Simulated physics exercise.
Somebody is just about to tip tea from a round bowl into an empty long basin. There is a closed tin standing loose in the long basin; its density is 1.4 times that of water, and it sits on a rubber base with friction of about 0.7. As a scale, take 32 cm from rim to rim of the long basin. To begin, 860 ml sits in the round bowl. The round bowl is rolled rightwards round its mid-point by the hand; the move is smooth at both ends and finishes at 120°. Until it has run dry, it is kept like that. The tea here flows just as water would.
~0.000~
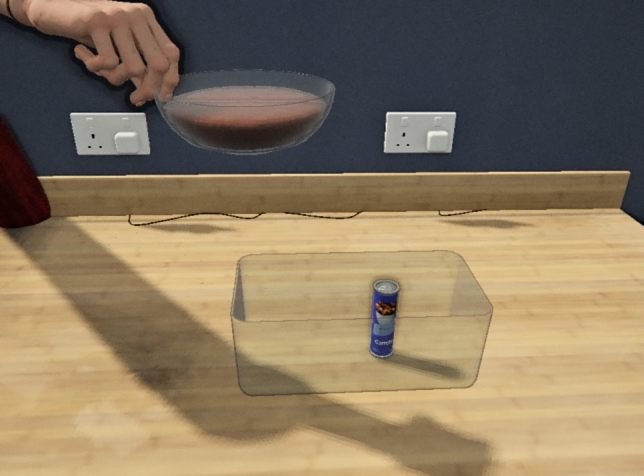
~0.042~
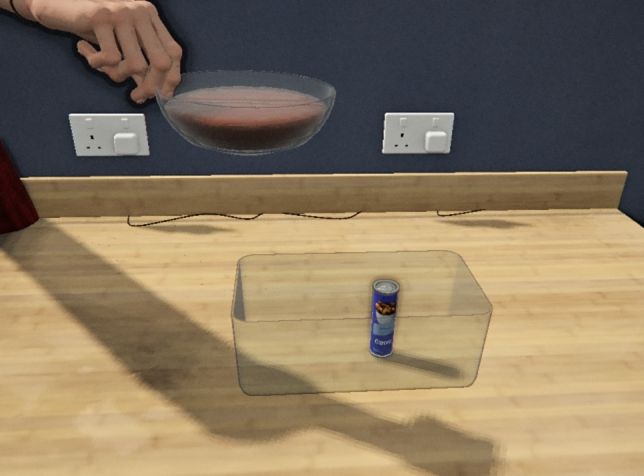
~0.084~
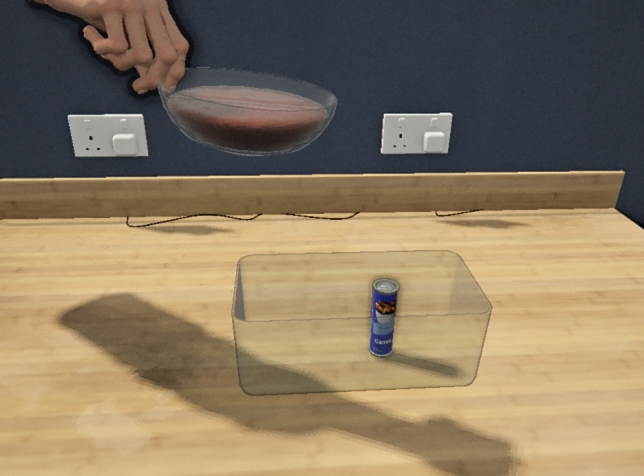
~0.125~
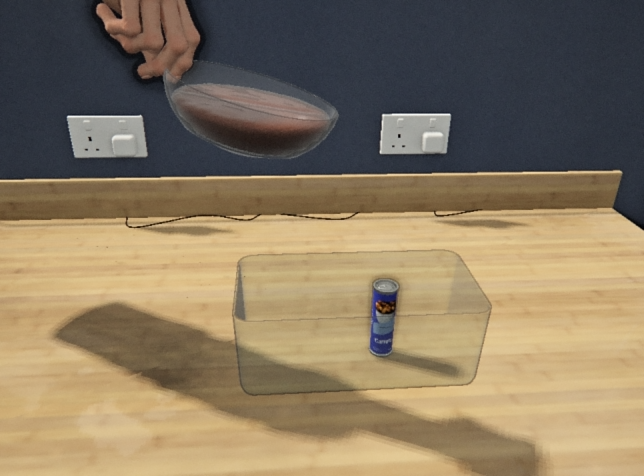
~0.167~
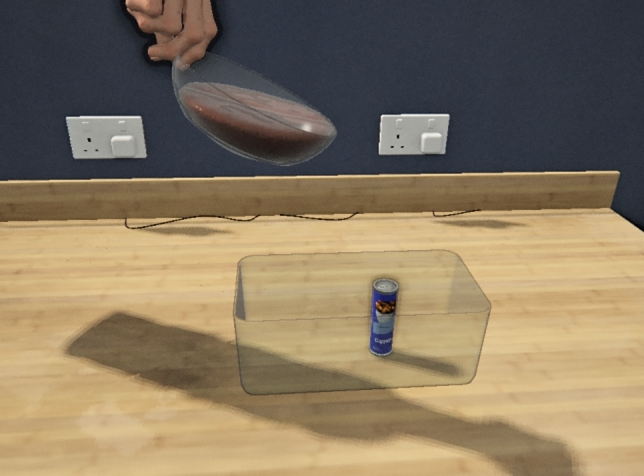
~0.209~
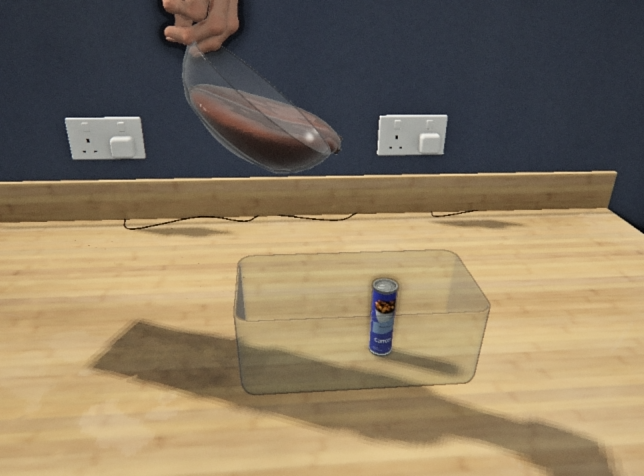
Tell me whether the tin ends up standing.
Overturned.
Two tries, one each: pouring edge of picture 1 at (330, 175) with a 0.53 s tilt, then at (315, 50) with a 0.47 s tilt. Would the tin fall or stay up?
In the first try it comes down; in the second it comes down.
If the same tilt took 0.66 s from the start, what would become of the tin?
The tin would stay balanced.
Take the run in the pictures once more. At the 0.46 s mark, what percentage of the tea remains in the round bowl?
I reckon about 0 in a hundred is still held.
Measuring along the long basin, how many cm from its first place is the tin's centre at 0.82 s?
Reading: Roughly 2 cm.
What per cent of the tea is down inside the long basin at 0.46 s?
Some 50 per cent.
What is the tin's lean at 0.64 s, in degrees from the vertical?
I'd say it's tipped close to 5 degrees.
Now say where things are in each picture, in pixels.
The first frame shows tilt 0°; pouring edge (333, 88); surface from (165, 102) to (327, 101); the long basin's rim runs from (235, 287) to (475, 281); the tin's top is at (386, 290).
The second frame shows tilt 2°; pouring edge (334, 92); surface from (166, 101) to (327, 104).
The third frame shows tilt 7°; pouring edge (335, 100); surface from (168, 96) to (328, 109).
The fourth frame shows tilt 16°; pouring edge (336, 114); surface from (172, 90) to (331, 115).
The fifth frame shows tilt 27°; pouring edge (334, 131); surface from (179, 86) to (328, 121).
The sixth frame shows tilt 40°; pouring edge (328, 150); surface from (190, 87) to (308, 123); 7 per cent is over the edge.
Then, 0.46 s in, the tilt is 114° and 0 per cent is still to pour; the tin stands where it began.
Then, 0.64 s in, the tilt is 120° and 0 per cent is still to pour; the tin stands 3 cm from where it began.
Then, 0.82 s in, the tilt is 120° and 0 per cent is still to pour; the tin leans 13°.
Then, 1.03 s in, the tilt is 120° and 0 per cent is still to pour; the tin leans 41°.
Finally, the tin lies on its side.
